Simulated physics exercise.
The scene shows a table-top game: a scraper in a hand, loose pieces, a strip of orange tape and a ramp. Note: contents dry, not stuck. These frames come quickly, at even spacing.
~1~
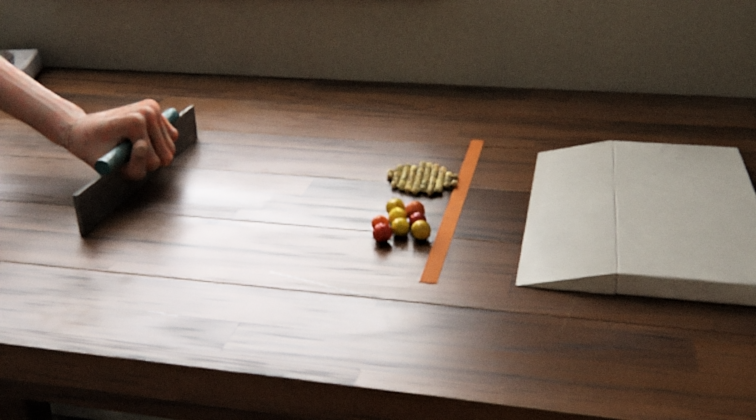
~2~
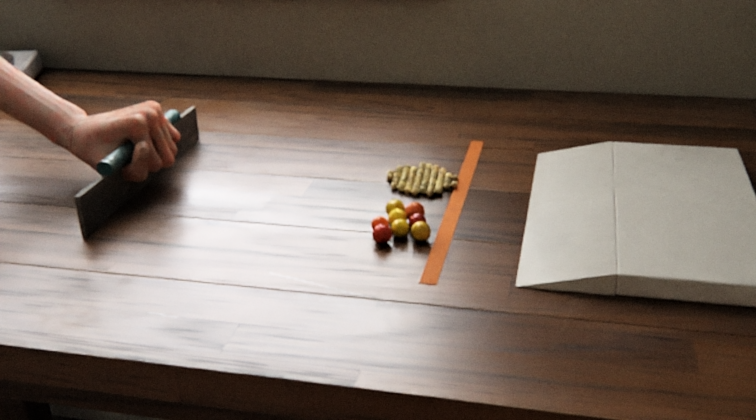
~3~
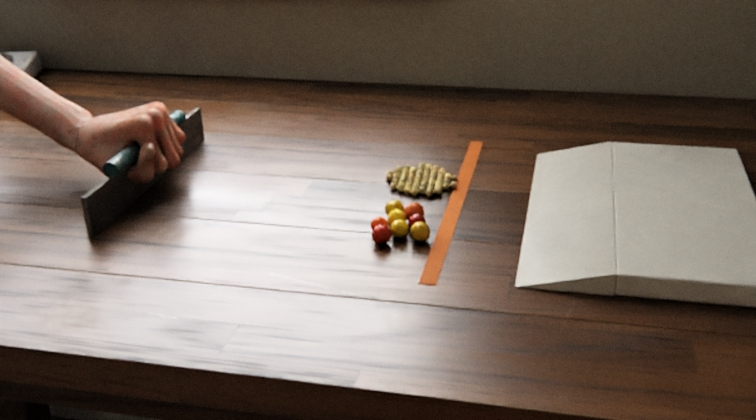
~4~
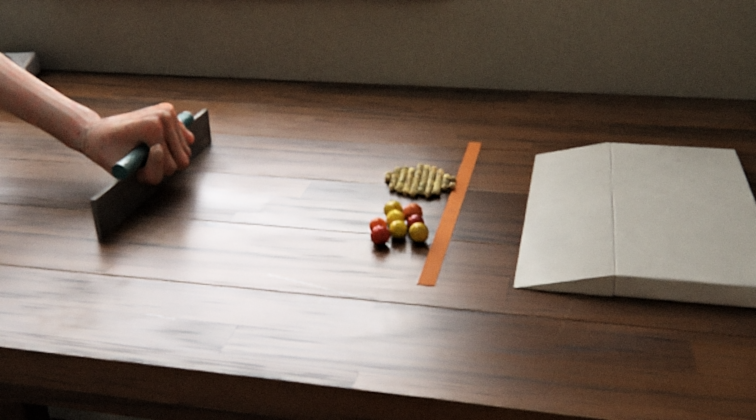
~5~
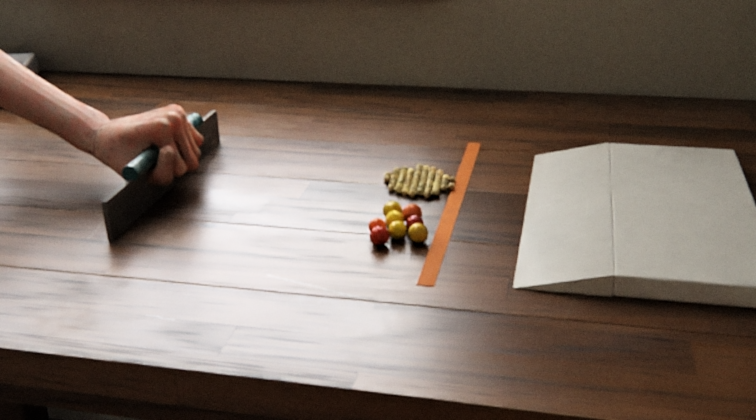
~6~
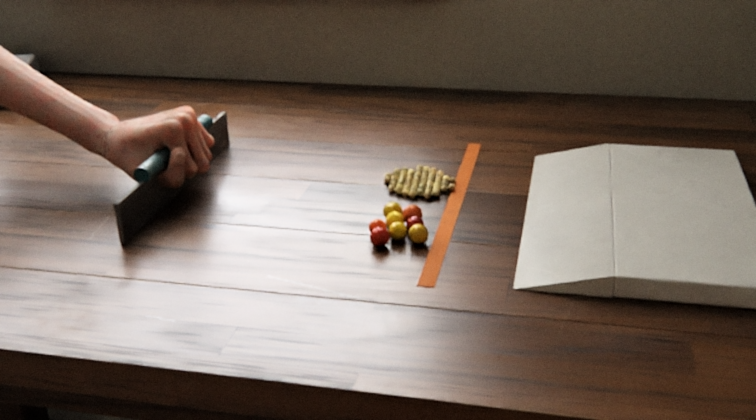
The video shows a hand holding a scraper upright on a wooden table, at first still, then sliding it a short way right, while two small handfuls of loose pieces, an orange tape strip and a pale ramp lie undisturbed.
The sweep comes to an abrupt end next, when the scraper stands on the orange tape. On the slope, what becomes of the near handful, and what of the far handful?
In the end, the near handful stays below the top; the far handful stays below the top.
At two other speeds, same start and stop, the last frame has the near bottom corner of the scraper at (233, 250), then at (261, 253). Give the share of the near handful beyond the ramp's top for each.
Lab note: Try 1 90 in a hundred, try 2 100 in a hundred.
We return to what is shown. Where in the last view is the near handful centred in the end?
Around (466, 234) in the last picture.
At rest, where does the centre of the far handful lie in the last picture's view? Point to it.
Near (505, 188), roughly.
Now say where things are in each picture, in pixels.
In the first picture, scraper at (88, 206), at rest; orange tape at (476, 146); top of the ramp at (617, 262); near handful at (398, 217), a few glass marbles; far handful at (419, 177), some soya beans.
In the second picture, scraper at (90, 207); far handful at (419, 178).
In the third picture, scraper at (97, 208); near handful at (397, 219).
In the fourth picture, scraper at (106, 210); far handful at (417, 179).
In the fifth picture, scraper at (117, 212); near handful at (395, 220).
In the sixth picture, scraper at (128, 214); orange tape at (473, 150); top of the ramp at (614, 265); near handful at (395, 221); far handful at (416, 181).
Then, 0.76 s past the last view, scraper still moving, near (318, 160); near handful all short of the ramp; far handful all short of the ramp.
Then, 1.54 s past the last view, scraper stopped at the orange tape; near handful all short of the ramp; far handful all short of the ramp.
Then, 1.82 s past the last view, scraper stopped at the orange tape; near handful about a third on the ramp, about two thirds short of the ramp; far handful all short of the ramp.
Finally, scraper stopped at the orange tape; near handful none past the top, all short of the ramp; far handful none past the top, all short of the ramp.
